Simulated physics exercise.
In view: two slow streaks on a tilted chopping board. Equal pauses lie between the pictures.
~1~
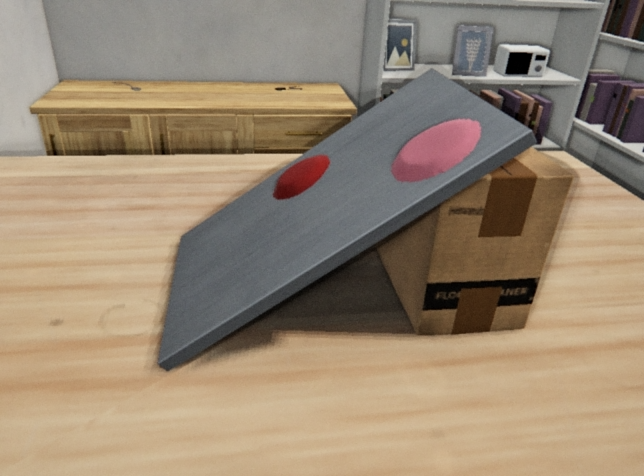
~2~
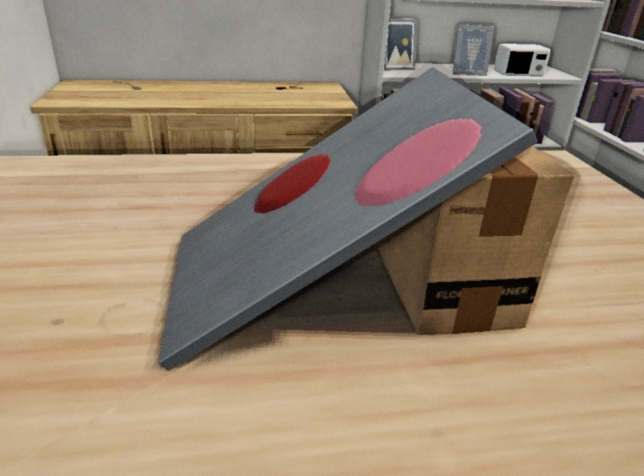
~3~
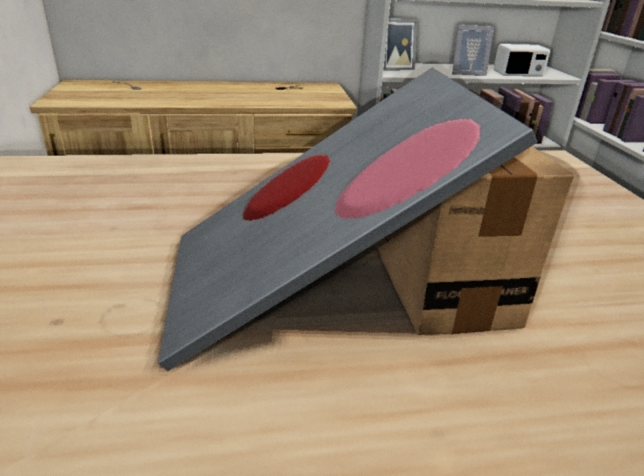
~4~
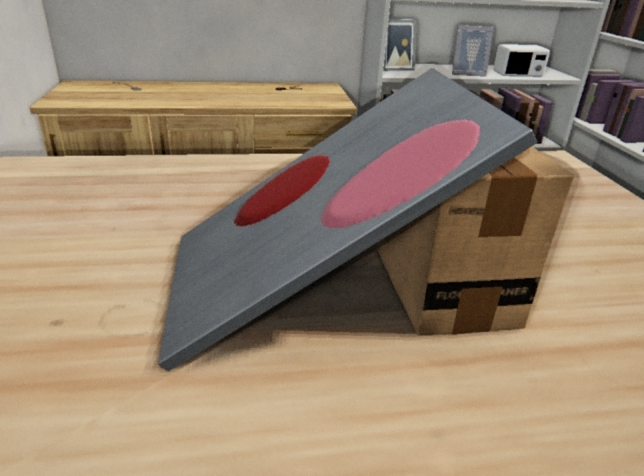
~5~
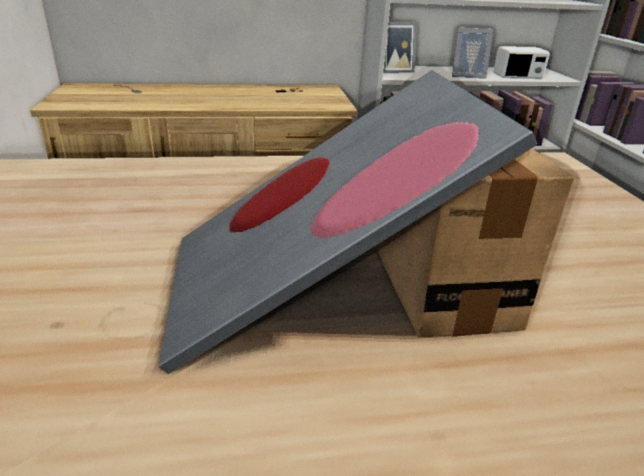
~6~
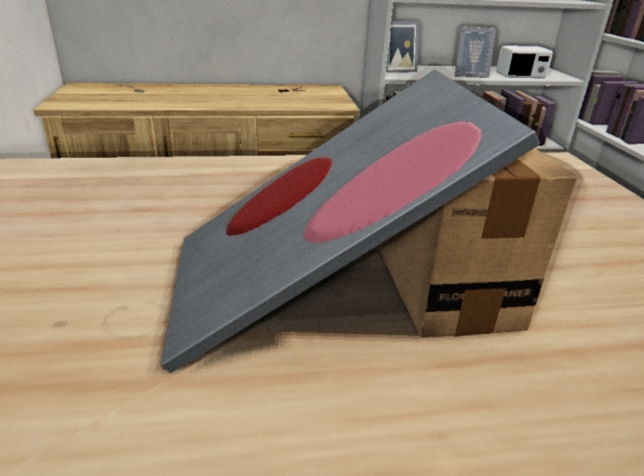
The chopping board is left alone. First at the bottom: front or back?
The farther one.
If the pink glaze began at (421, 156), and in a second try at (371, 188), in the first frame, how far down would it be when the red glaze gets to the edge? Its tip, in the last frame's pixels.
First near (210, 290), then near (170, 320).
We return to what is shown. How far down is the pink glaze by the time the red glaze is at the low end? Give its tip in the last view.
Roughly at (231, 281).
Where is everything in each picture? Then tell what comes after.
In the first picture, tip of the pink glaze a quarter of the way down; tip of the red glaze (282, 188) half way down.
In the second picture, tip of the pink glaze (365, 192) half way down; tip of the red glaze three quarters of the way down.
In the third picture, tip of the pink glaze half way down; tip of the red glaze (249, 209) three quarters of the way down.
In the fourth picture, tip of the pink glaze (332, 213) half way down; tip of the red glaze three quarters of the way down.
In the fifth picture, tip of the pink glaze half way down; tip of the red glaze (236, 221) three quarters of the way down.
In the sixth picture, tip of the pink glaze (317, 227) half way down; tip of the red glaze three quarters of the way down.
Next, the pink glaze is three quarters of the way down; the red glaze is close to the edge.
Finally, the pink glaze is three quarters of the way down; the red glaze is at the low edge.
